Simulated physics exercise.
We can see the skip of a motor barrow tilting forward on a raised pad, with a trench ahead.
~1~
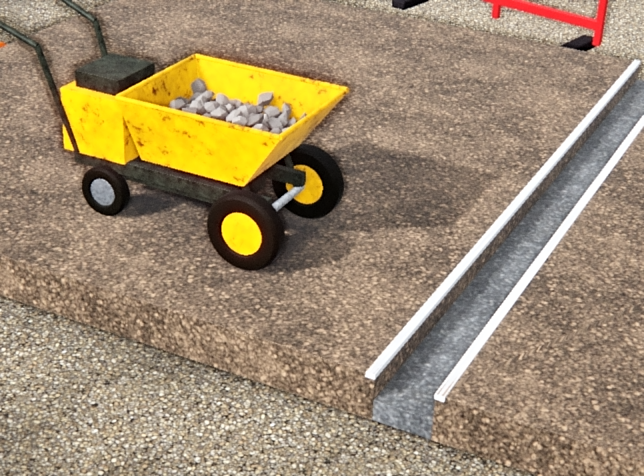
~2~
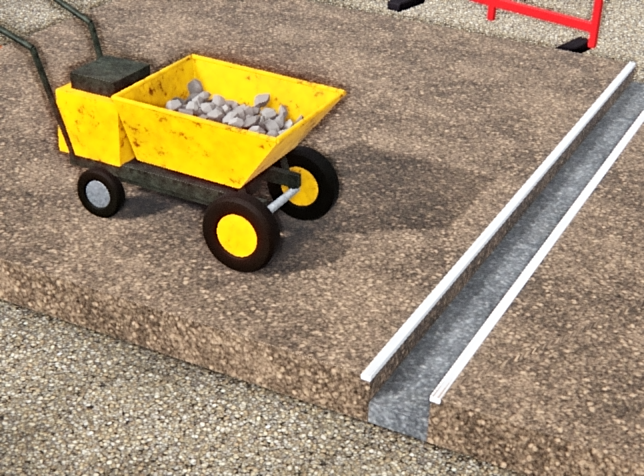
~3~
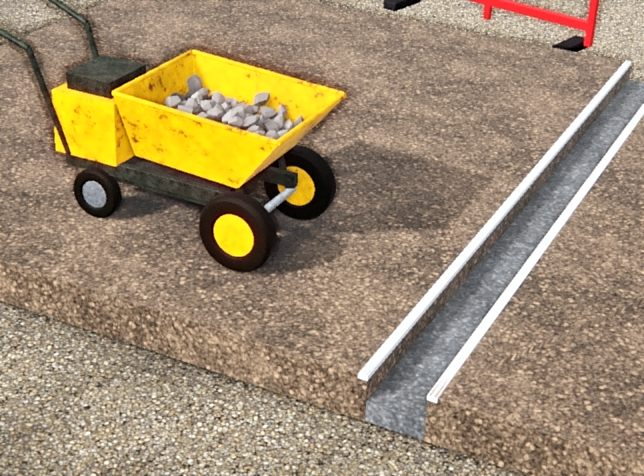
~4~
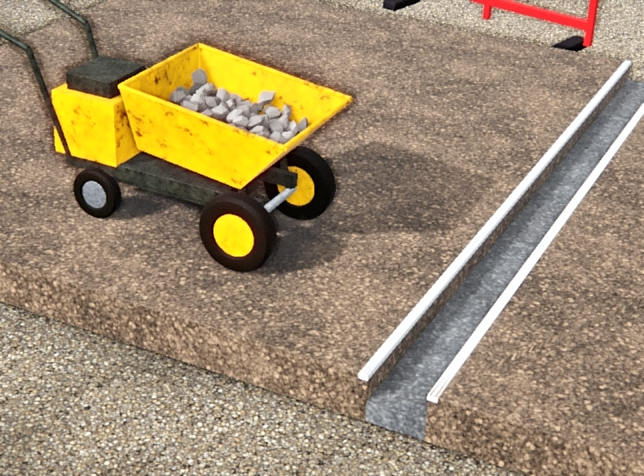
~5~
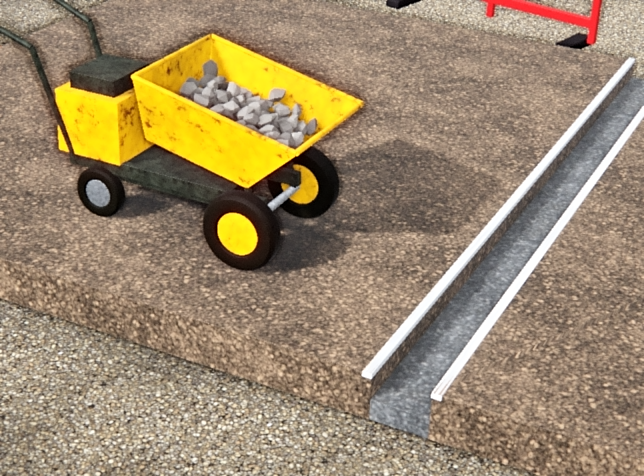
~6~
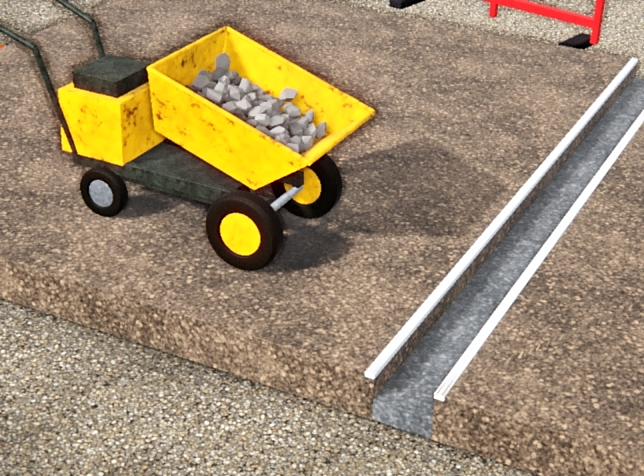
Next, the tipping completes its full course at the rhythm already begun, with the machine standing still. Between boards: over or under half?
The trench is going to be left with below half the load.
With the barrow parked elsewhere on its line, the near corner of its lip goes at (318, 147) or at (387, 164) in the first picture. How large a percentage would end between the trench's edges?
The first stop gives 50 per cent; the second gives 50 per cent.
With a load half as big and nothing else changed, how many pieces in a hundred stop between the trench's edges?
About 10 %.
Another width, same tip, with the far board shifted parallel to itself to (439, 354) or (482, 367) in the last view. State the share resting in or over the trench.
You'd get 20 in a hundred the first time and 20 in a hundred the second.
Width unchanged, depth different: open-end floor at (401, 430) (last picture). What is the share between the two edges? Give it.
Estimated share: Approx. 20 %.
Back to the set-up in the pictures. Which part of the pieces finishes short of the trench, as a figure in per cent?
Roughly 50 percent of the pieces, I think.
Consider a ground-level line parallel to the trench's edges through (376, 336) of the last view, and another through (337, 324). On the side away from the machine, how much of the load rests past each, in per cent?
About 30 and 60 %.
Soon after the last picture, skip tipped steeply; all in the skip.
A little later, skip tipped right over; most in the skip; a small part short of the trench; a stray few falling.
Later still, skip tipped right over; about a third in the skip; about half short of the trench; a small part in or heaped over the trench.
By the end, skip tipped right over; about a third in the skip; about half short of the trench; about a quarter in or heaped over the trench; none beyond it.
